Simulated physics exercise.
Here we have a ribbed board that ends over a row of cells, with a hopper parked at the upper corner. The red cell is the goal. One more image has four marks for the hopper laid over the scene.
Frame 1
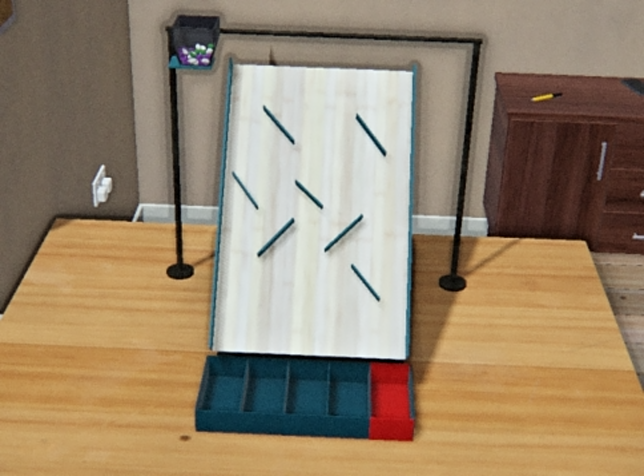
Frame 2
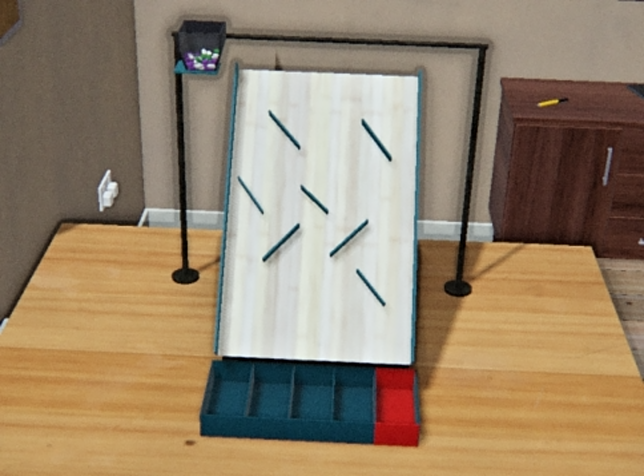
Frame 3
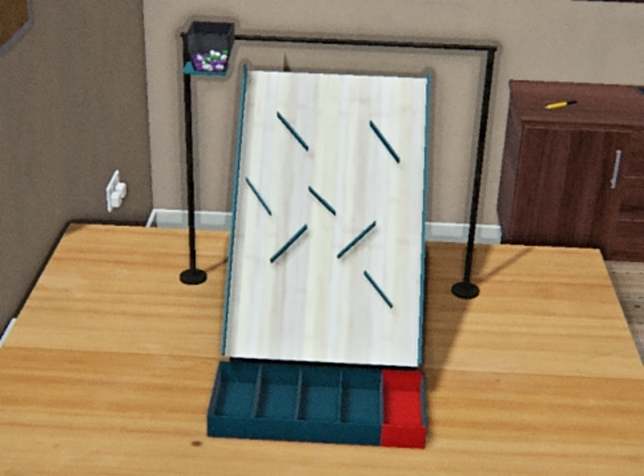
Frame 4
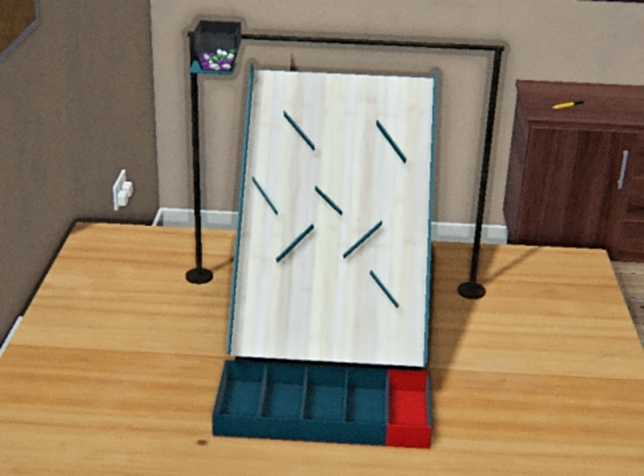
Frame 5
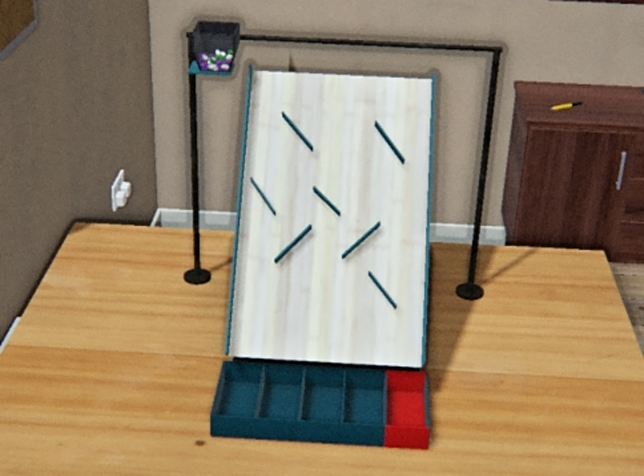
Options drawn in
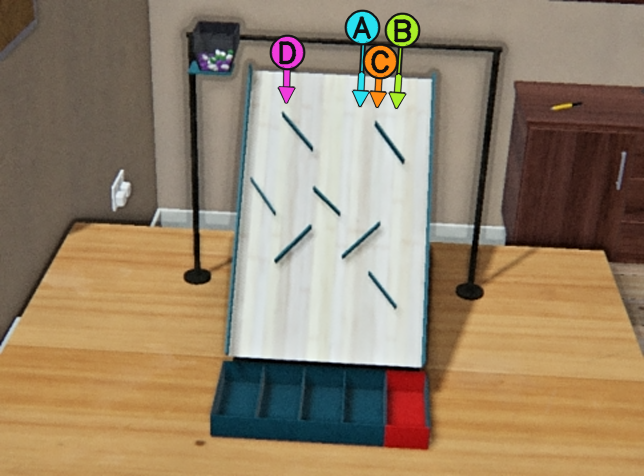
On a wooden tabletop, a hopper of jelly beans sitting still above a ribbed board and cells, the view shifting slightly.
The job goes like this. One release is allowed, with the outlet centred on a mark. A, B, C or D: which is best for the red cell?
Use mark B.
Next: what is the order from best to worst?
The order is B, C, A, D.
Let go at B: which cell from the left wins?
It is the fifth one.
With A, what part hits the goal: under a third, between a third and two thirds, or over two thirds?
Mark A gives under a third.
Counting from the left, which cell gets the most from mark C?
It is the fifth one.
On the marked copy, mark A meets the board at (360, 100); mark B meets the board at (396, 102); mark C meets the board at (377, 101); mark D meets the board at (286, 97).
With A, a small part in the red cell, most in other cells.
With B, nearly all in the red cell, a stray few in other cells, a stray few outside the box.
With C, about half in the red cell, about half in other cells.
With D, none in the red cell, nearly all in other cells.
